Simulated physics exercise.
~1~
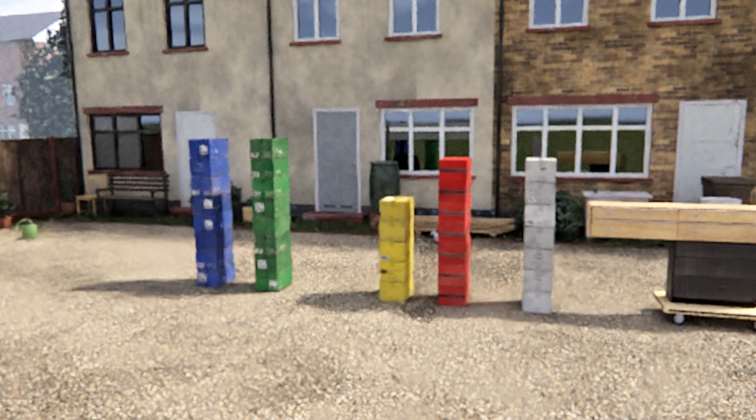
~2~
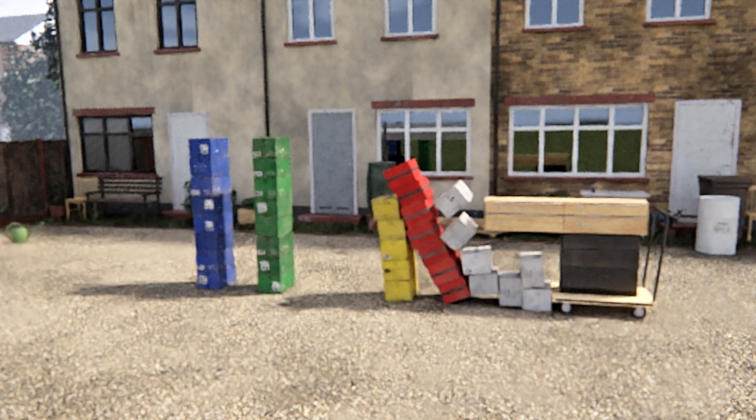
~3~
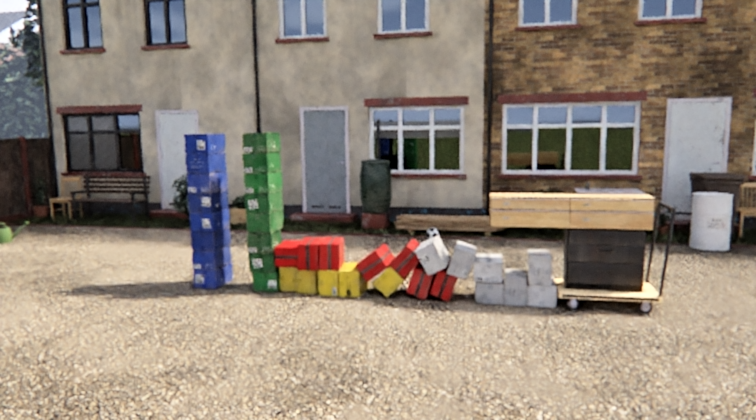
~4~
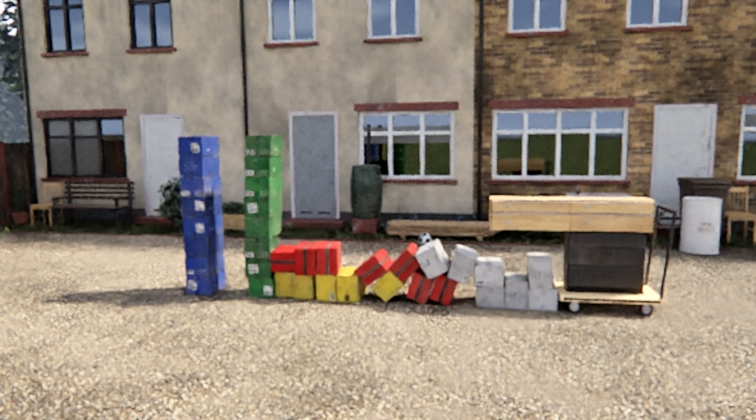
On a gravel yard in front of a row of houses, five narrow stacks of boxes stand in a line, blue, green, yellow, red and pale from left to right. A low trolley carrying a dark load with a long wooden case jutting out over it rolls in from the right and knocks down the pale stack. The pale boxes tumble against the red stack, which tips left onto the yellow one. Both collapse leftward into a low jumbled row reaching the foot of the green stack. The trolley stops beside the fallen boxes, while the green and blue stacks remain upright.
